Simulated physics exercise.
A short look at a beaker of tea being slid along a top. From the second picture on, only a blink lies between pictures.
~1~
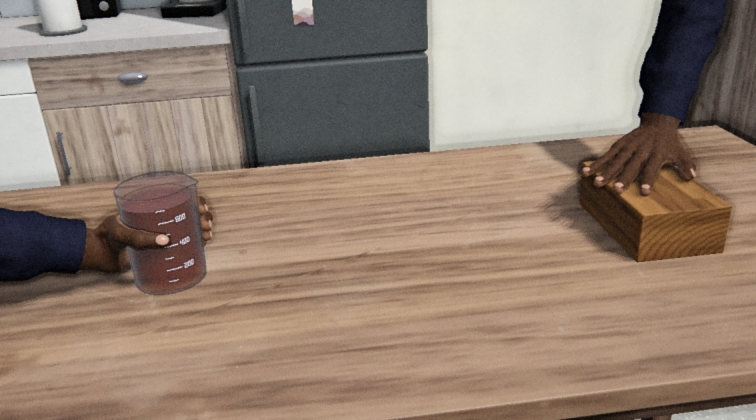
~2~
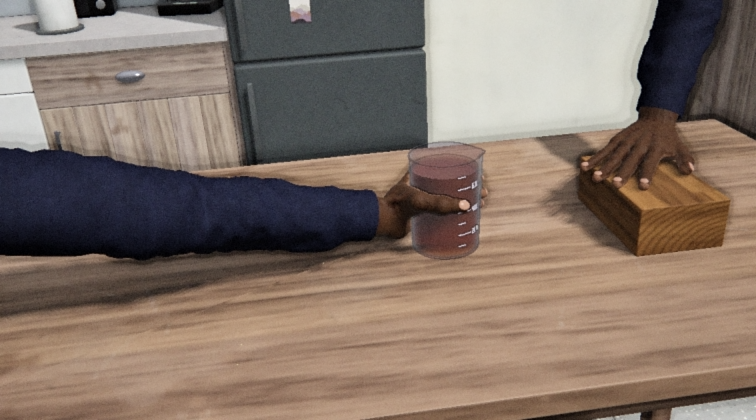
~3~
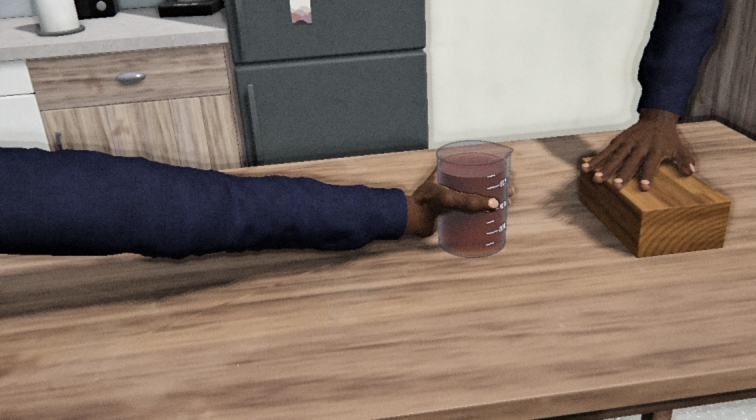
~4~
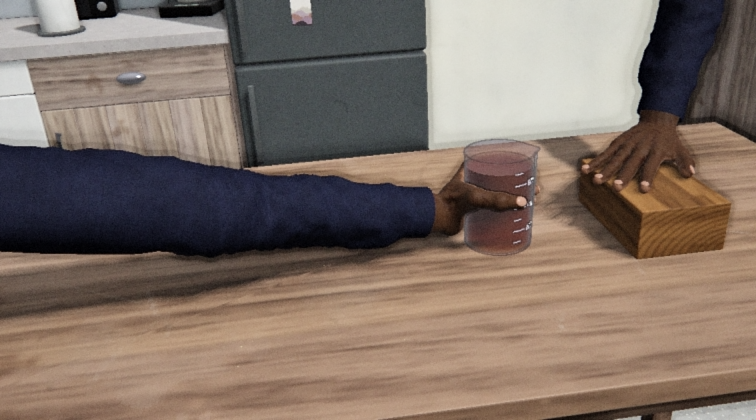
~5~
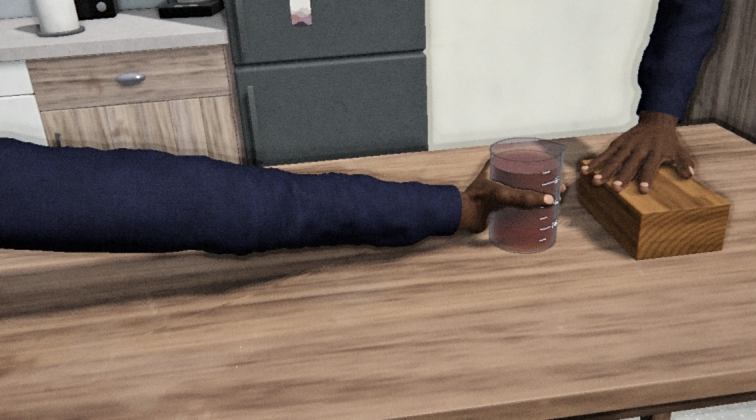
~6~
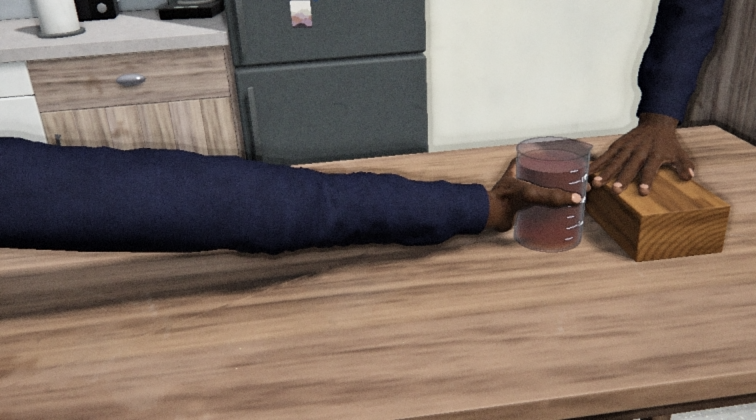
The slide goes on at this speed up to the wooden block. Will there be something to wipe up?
The beaker loses some.
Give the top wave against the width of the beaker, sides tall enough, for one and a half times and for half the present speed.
About 60 and 20 per cent.
Next, the beaker meets the wooden block.
After that, the tea surges up the wall; it has slopped over.
Finally, the beaker stands at the wooden block; it has slopped over.
